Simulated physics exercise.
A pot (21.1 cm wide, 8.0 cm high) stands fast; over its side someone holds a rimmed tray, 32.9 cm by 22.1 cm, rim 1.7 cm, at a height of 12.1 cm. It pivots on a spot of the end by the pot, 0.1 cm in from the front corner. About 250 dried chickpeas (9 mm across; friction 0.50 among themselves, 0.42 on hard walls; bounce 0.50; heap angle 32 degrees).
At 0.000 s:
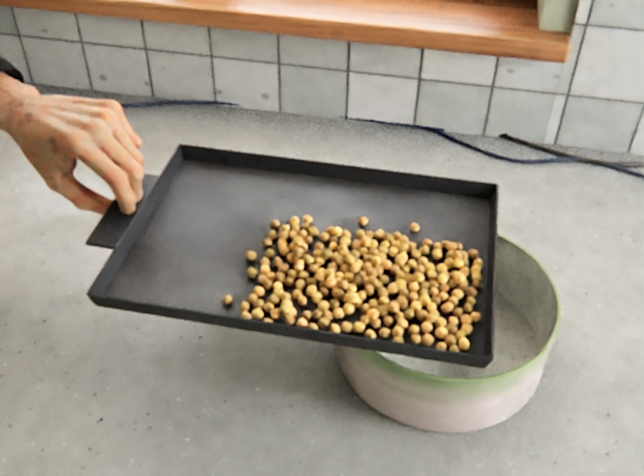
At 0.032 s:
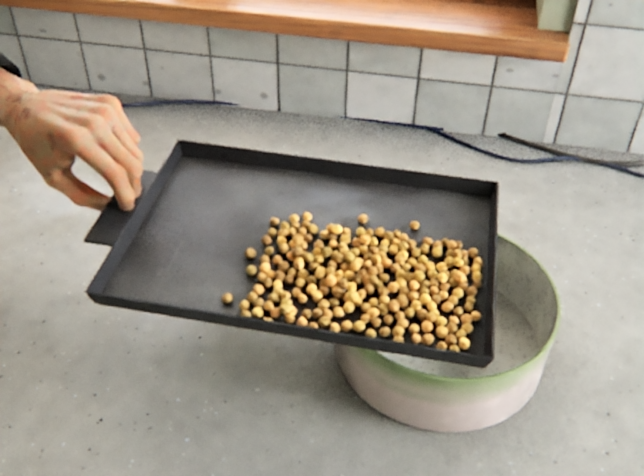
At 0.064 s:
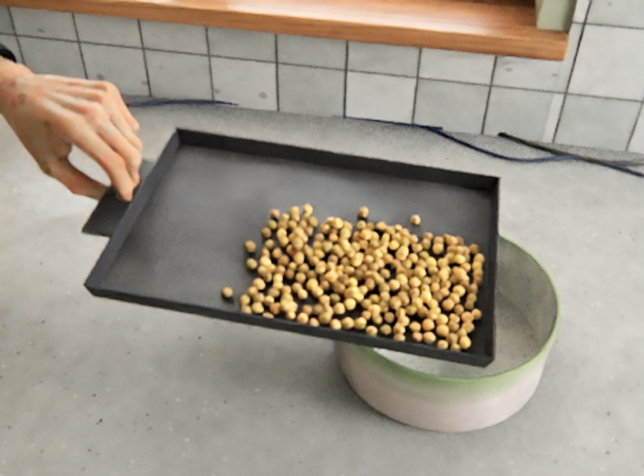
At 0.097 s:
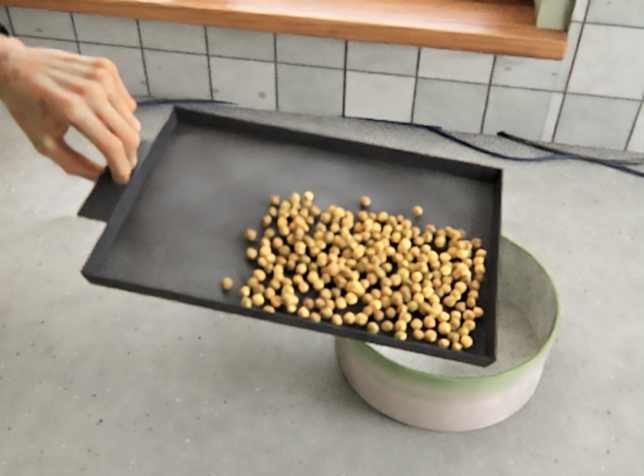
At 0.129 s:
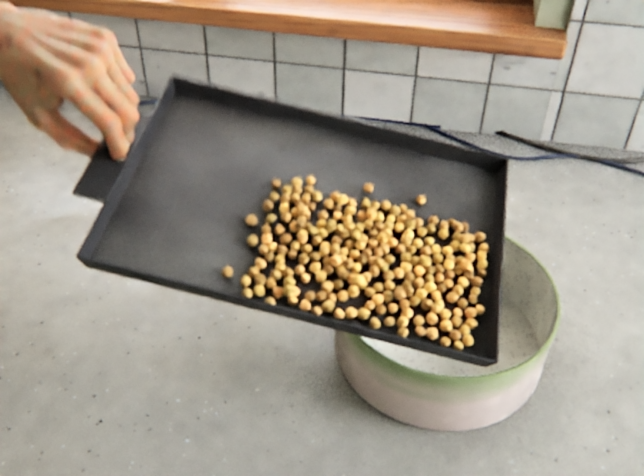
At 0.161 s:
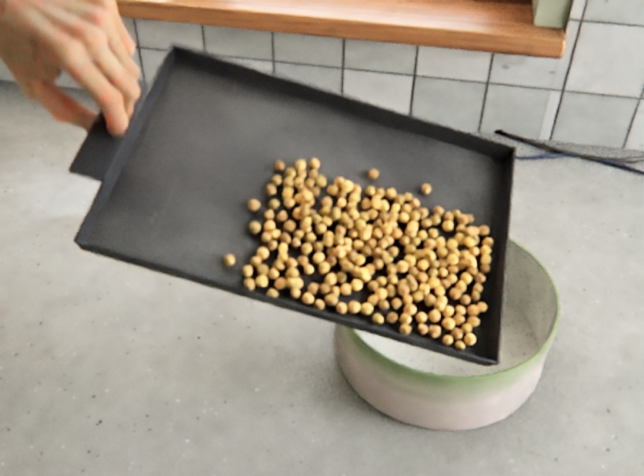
In this clip, a hand at the left grips a dark rimmed tray of round tan chickpeas above a green-rimmed pot and raises that end, steepening the tray's slant toward the right while the chickpeas stay clustered in place.
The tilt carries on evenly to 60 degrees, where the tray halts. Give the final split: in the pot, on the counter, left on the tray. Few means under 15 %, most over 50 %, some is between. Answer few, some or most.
Pot: Few, counter: Some, tray: Most.
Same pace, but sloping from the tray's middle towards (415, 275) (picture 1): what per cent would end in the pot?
About 10 per cent.
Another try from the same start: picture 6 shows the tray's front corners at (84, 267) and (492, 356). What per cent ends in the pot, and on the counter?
Pot 0, counter 5.
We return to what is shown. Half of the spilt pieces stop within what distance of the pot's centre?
Roughly 22 cm.
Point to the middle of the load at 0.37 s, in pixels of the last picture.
At about (436, 257).
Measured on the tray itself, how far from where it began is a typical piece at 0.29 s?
Roughly 1 cm.
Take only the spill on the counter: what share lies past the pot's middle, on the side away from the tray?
About 100 per cent.
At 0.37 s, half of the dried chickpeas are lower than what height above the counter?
Some 22 cm.
After 0.29 s, tilt 43 degrees; the tray holds 100 %, the pot 0 %.
After 0.37 s, tilt 56 degrees; the tray holds 100 %, the pot 0 %.
After 0.59 s, tilt 60 degrees; the tray holds 85 %, the pot 0 %.
By 1.6 s all is still; pot 0 %, counter 35 %, tray 65 %.
